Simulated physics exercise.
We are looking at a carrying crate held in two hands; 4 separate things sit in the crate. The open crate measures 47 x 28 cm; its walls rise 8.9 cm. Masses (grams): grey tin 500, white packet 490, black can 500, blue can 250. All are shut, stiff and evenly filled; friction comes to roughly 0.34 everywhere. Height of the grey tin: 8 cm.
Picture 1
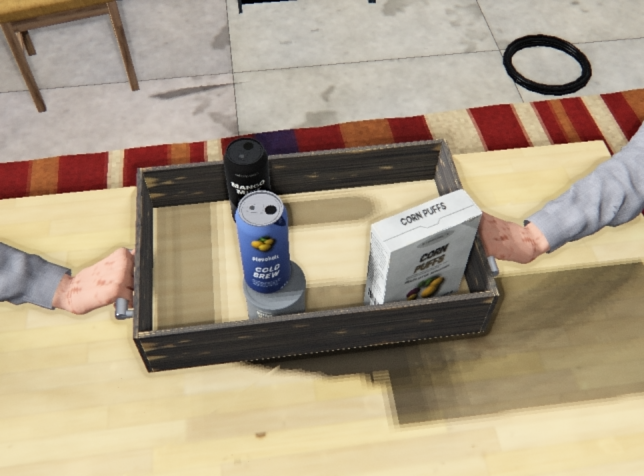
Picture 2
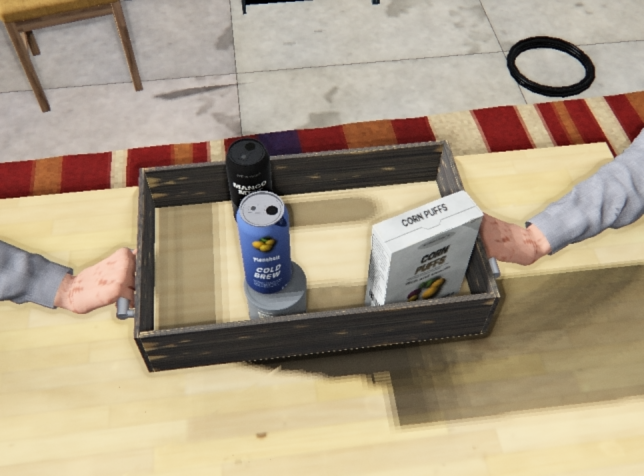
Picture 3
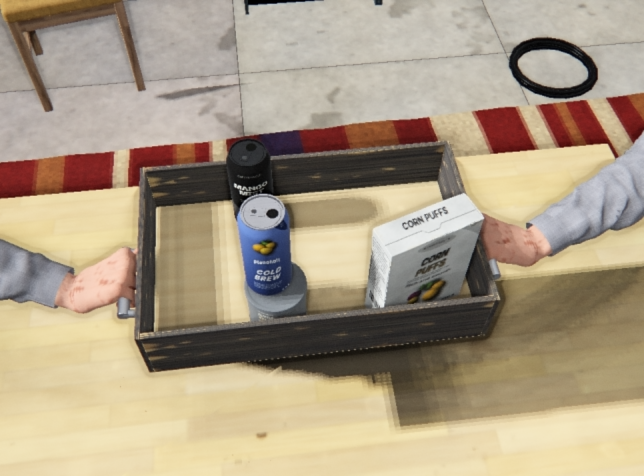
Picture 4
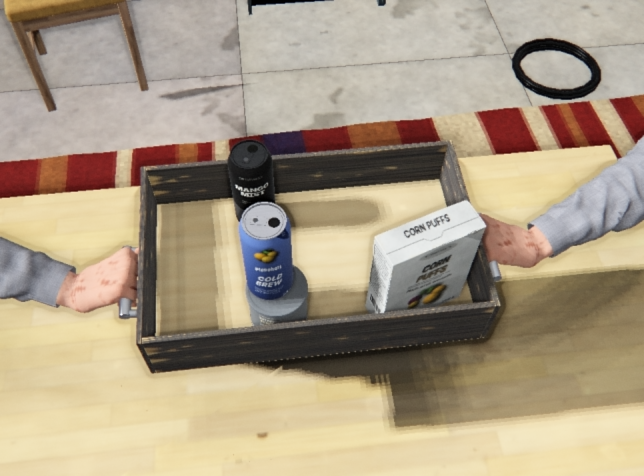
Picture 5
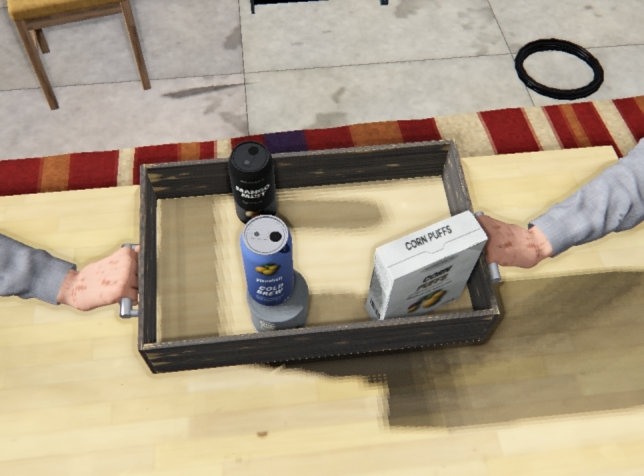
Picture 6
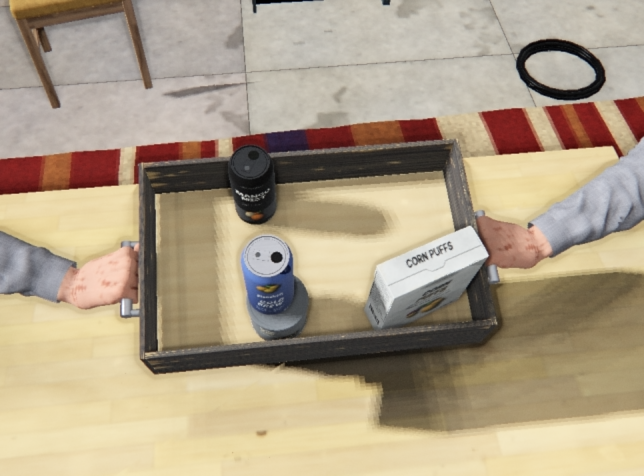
Two hands gradually tilt a dark crate holding cans and a white packet toward the viewer.
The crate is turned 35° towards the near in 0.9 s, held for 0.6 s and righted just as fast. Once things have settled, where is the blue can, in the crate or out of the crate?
The blue can gets tipped out.
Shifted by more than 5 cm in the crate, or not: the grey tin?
The grey tin keeps its place.
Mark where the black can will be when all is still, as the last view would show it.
Around (214, 304).
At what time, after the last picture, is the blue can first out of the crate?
At about 0.4 s.
Then, 0.30 s later than the last frame, crate tipped 32°, near side down; blue can rocked 5° off its seat near (275, 348); white packet rocked 25° off its seat; black can 3 cm from its spot.
Then, 0.60 s later than the last frame, crate tipped 35°, near side down; blue can now out of the crate; white packet rocked 30° off its seat; black can 13 cm from its spot.
Then, 1.20 s later than the last frame, crate tipped 34°, near side down; white packet rocked 30° off its seat; black can 22 cm from its spot; grey tin 2 cm from its spot.
Then, 1.70 s later than the last frame, crate tipped 8°, near side down; white packet rocked 30° off its seat; black can 22 cm from its spot; grey tin 2 cm from its spot.
When it is over, out of the crate, blue can; not toppled but over 5 cm from the start, black can; the other 2 within 5 cm of the start.
